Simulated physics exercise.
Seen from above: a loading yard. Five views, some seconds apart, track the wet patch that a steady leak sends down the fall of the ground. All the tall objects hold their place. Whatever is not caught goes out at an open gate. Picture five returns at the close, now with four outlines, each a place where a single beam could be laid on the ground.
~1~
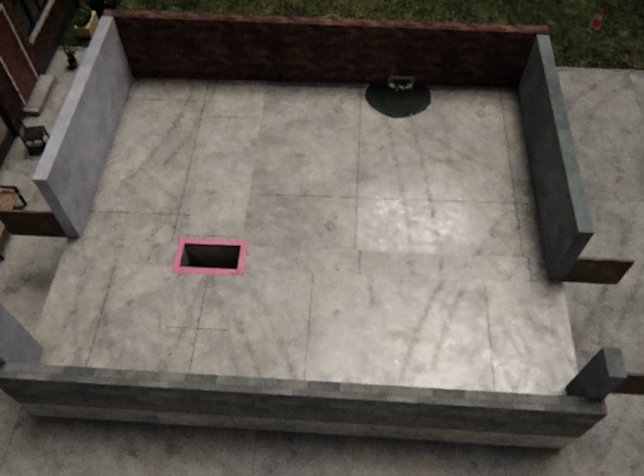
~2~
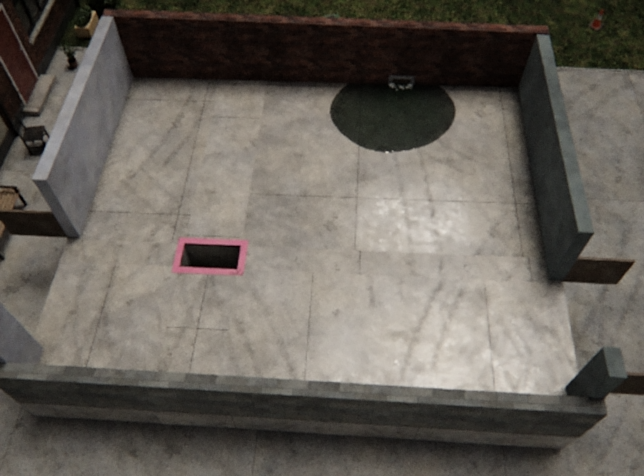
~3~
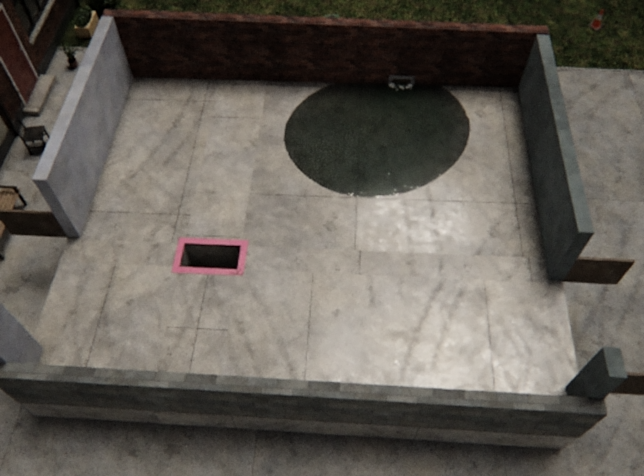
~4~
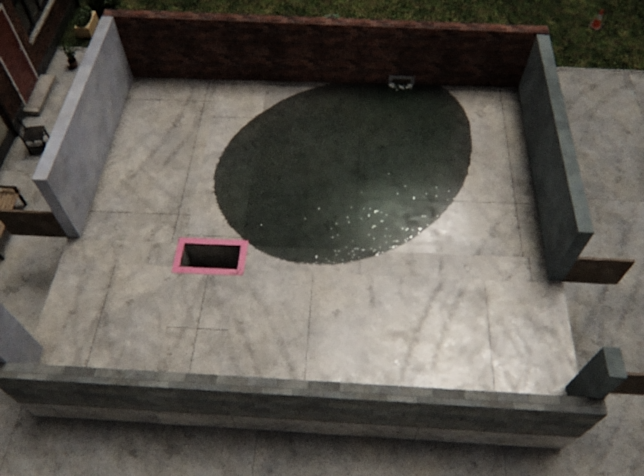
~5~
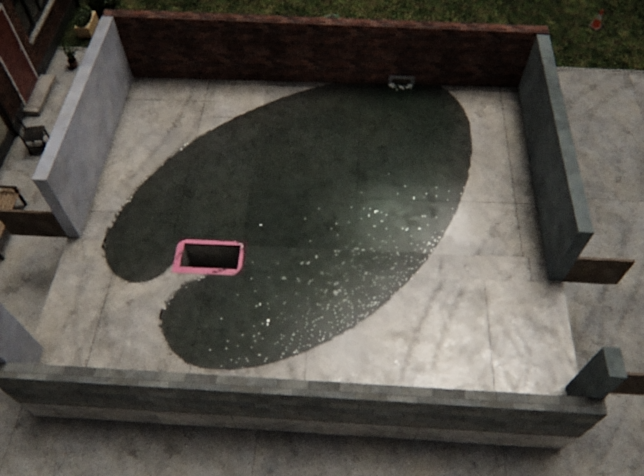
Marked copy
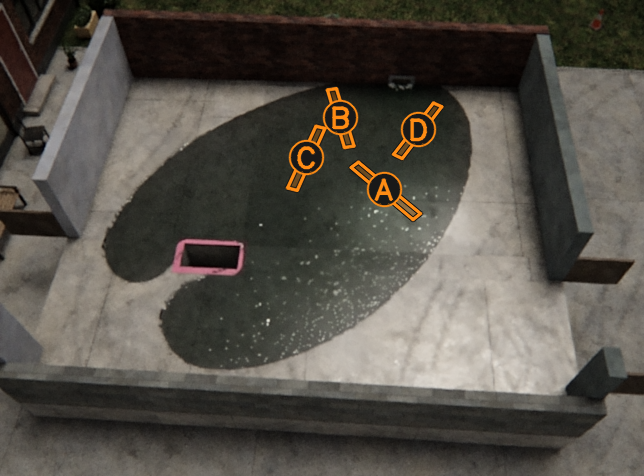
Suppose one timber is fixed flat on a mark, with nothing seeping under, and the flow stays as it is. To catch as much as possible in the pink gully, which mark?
The best spot is D.
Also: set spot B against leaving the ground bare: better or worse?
Spot B is worse.
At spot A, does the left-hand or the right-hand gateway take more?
The left gate.
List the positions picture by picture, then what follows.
In the first frame, outfall at (401, 81); pink gully at (210, 256); open gate at (63, 290); open gate at (557, 330); 2 % of the ground under water, visible out to (386, 111); pink gully still dry.
In the second frame, 7 % of the ground under water, visible out to (345, 134); pink gully still dry.
In the third frame, 15 % of the ground under water, visible out to (327, 184); pink gully still dry.
In the fourth frame, 29 % of the ground under water, visible out to (276, 253); pink gully still dry.
In the fifth frame, 46 % of the ground under water, visible out to (178, 345); pink gully taking water.
In orange, A from (354, 164) to (416, 216); B from (331, 89) to (349, 146); C from (292, 189) to (320, 127); D from (397, 156) to (437, 104).
If A is chosen, about 22 % of the stream goes into the pink gully, about 78 % out by the gates.
If B is chosen, about 19 % of the stream goes into the pink gully, about 81 % out by the gates.
If C is chosen, about 23 % of the stream goes into the pink gully, about 77 % out by the gates.
If D is chosen, about 34 % of the stream goes into the pink gully, about 66 % out by the gates.
